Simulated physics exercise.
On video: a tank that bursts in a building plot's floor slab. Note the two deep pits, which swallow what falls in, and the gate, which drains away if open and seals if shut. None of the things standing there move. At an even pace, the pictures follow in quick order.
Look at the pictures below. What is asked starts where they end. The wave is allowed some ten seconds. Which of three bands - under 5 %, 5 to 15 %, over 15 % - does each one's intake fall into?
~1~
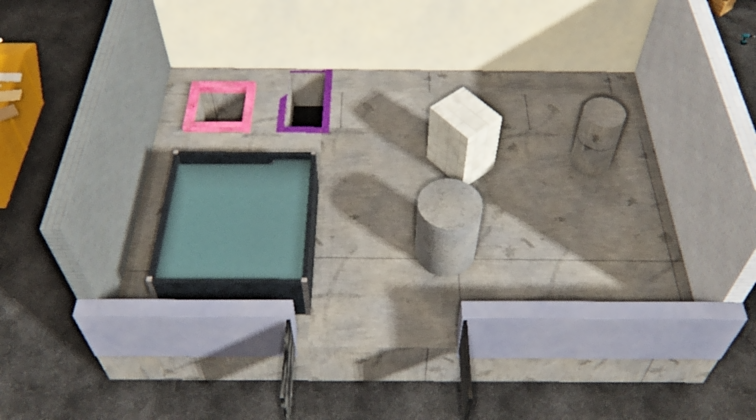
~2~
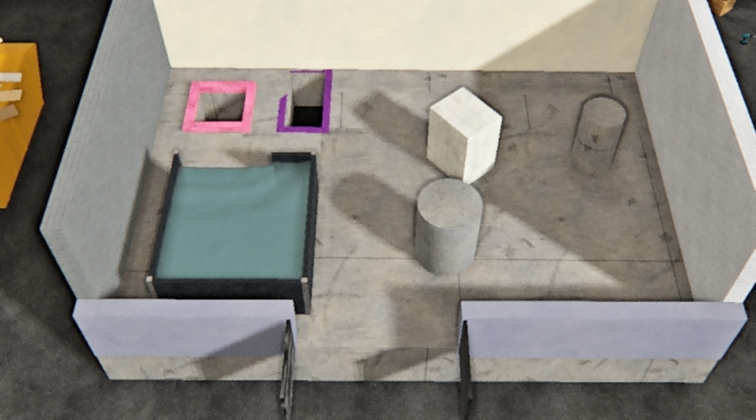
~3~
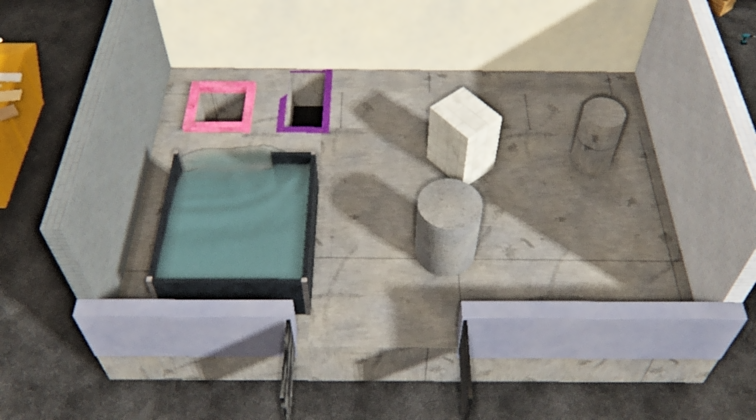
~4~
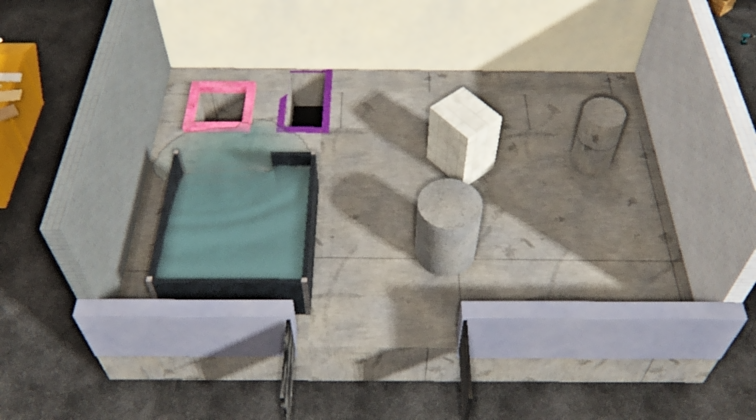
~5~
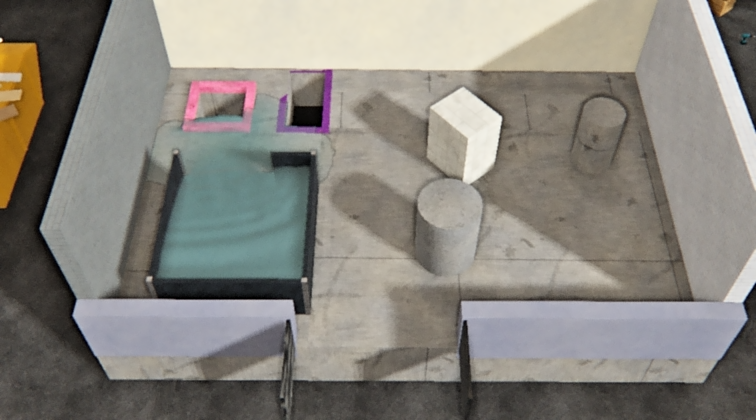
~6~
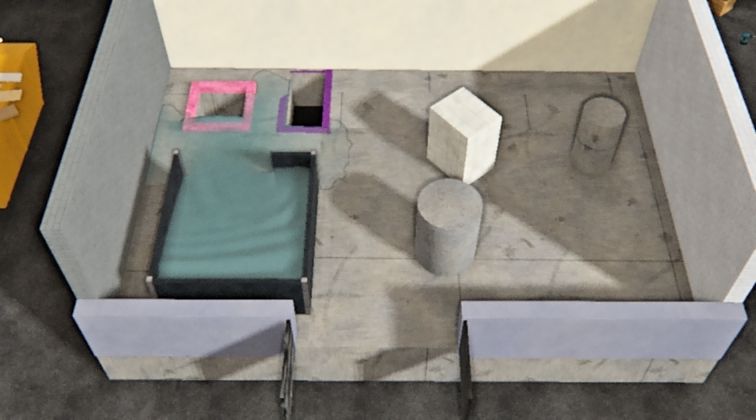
My prediction: The gate never reaches five per cent. The purple pit clears fifteen per cent. The pink pit clears fifteen per cent.
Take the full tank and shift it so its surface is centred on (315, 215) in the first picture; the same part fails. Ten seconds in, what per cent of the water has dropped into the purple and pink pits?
The purple pit gets 50 per cent and the pink pit 6 per cent.
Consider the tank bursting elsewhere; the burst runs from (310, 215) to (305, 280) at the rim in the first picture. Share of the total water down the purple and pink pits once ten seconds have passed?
Near enough: Purple 6 percent, pink 0 percent.
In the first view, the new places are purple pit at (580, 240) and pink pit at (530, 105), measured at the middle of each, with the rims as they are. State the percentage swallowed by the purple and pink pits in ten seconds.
Purple share 14%, pink share 10%.
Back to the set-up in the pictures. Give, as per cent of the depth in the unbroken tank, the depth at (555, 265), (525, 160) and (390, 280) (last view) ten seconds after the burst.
Depths of roughly 0, 0 and 2 per cent.
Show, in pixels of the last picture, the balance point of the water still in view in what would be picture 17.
Centre of mass: Roughly (237, 202).
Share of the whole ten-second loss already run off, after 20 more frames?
60 per cent.
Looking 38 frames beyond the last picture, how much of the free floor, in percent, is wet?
That should be about 25 %.
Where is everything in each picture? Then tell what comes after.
The tank at (237, 217) is whole and still, in the first frame.
The front is at a hidden place, out from the gap on the tank's far side, in the second frame.
Water pours out on the tank's far side and has run to a hidden place, in the third frame.
The front is at (262, 123), out from the gap on the tank's far side, in the fourth frame.
Water pours out on the tank's far side and has run to (265, 99), in the fifth frame.
Water pours out on the tank's far side and has run to (268, 76), in the sixth frame.
A moment on, water covers 15 % of the floor; the gate 0 %, the purple pit 4 %, the pink pit 7 %.
Next, water covers 15 % of the floor; the gate 0 %, the purple pit 10 %, the pink pit 14 %.
Then, water covers 20 % of the floor; the gate 0 %, the purple pit 21 %, the pink pit 20 %.
Later, water covers 25 % of the floor; the gate 0 %, the purple pit 34 %, the pink pit 23 %.
In the end, water covers 40 % of the floor; the gate 1 %, the purple pit 42 %, the pink pit 23 %.
